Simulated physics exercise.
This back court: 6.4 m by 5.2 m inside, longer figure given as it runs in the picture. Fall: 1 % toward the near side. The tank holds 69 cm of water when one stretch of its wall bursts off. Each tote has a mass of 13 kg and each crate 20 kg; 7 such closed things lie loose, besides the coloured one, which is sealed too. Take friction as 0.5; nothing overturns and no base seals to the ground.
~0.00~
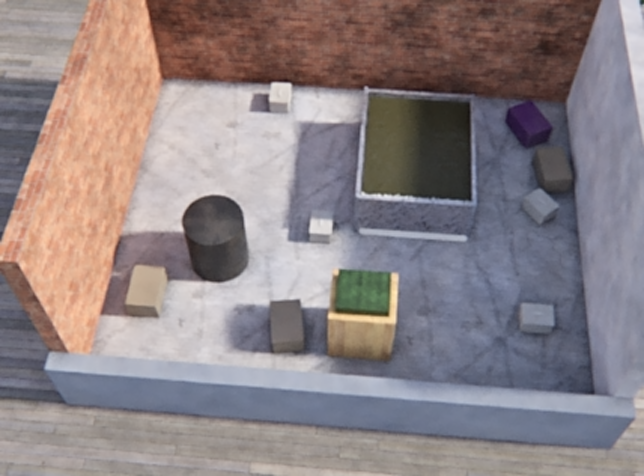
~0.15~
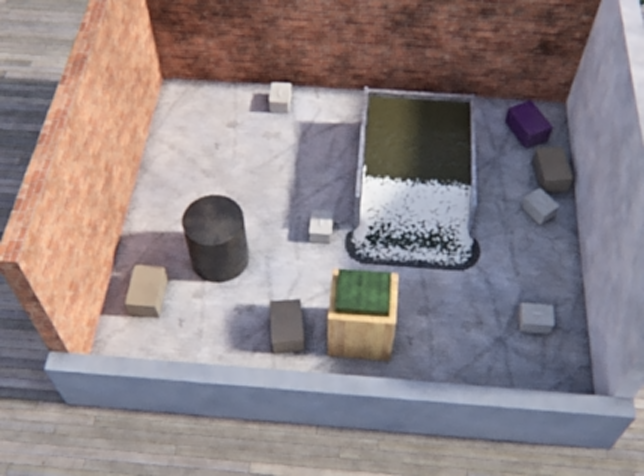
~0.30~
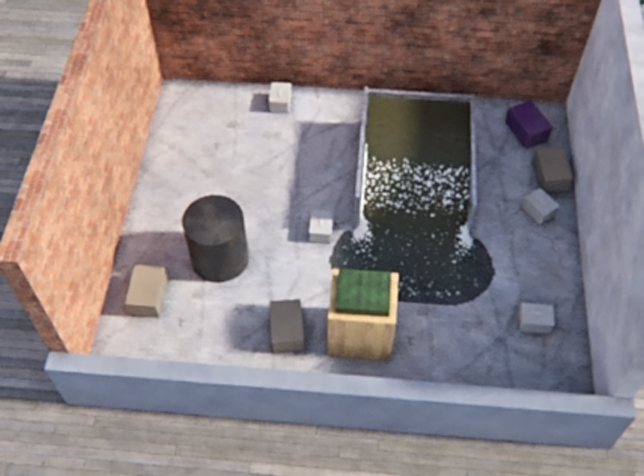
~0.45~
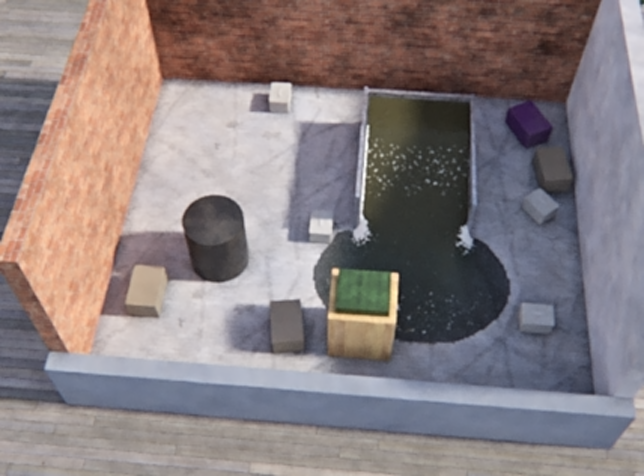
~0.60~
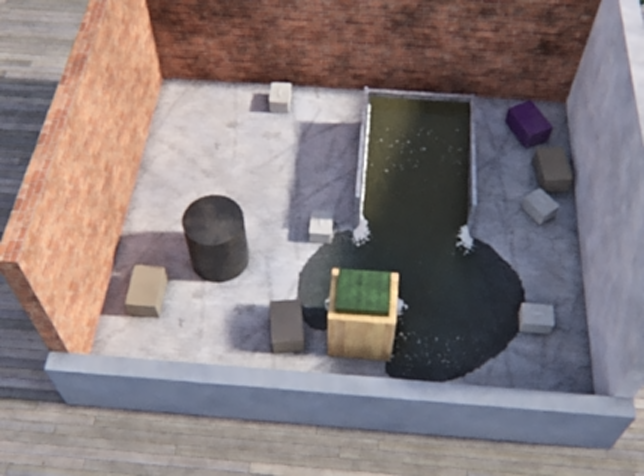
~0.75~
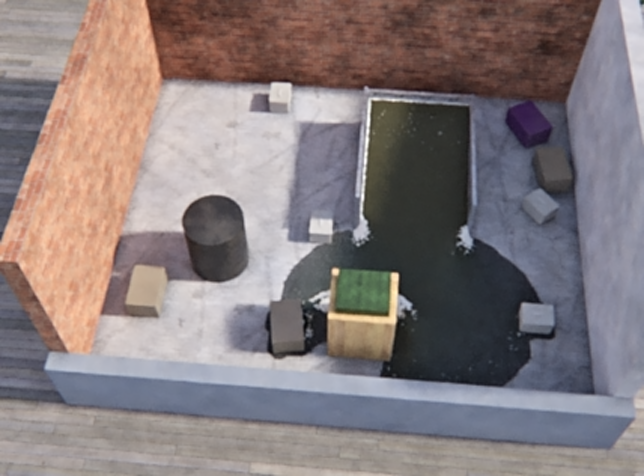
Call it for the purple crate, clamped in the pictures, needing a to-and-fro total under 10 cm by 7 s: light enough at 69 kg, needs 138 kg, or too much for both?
Light enough at 69 kg.
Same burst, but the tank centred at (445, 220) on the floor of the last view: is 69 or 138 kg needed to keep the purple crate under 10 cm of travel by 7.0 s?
Then, in short, the light one works.
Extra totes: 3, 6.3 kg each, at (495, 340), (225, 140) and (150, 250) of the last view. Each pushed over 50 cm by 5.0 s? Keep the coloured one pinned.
One after another they come out beyond the mark, within the mark, beyond the mark.
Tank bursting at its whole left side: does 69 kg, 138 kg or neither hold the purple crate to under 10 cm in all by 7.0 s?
Under that change, the lighter pick does it.
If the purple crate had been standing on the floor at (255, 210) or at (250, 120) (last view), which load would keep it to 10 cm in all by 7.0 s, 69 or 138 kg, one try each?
One by one: Lighter mass suffices; lighter mass suffices.
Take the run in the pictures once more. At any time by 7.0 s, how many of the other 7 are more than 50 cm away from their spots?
Total: 4.
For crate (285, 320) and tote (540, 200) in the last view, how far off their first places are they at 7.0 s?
250 cm and 300 cm.
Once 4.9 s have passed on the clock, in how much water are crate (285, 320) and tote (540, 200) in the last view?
I'd put it at 12 cm and 12 cm respectively.
After 1.4 s the purple crate would be 0 cm from its start with 69 kg and 0 cm from its start with 138 kg; 0 cm of water round it then.
After 3.1 s the purple crate would be 0 cm from its start with 69 kg and 0 cm from its start with 138 kg; 0 cm of water round it then.
After 4.9 s the purple crate would be 1 cm from its start with 69 kg and 0 cm from its start with 138 kg; 10 cm of water round it then.
After 7.0 s the purple crate would be 1 cm from its start with 69 kg and 0 cm from its start with 138 kg; 11 cm of water round it then.
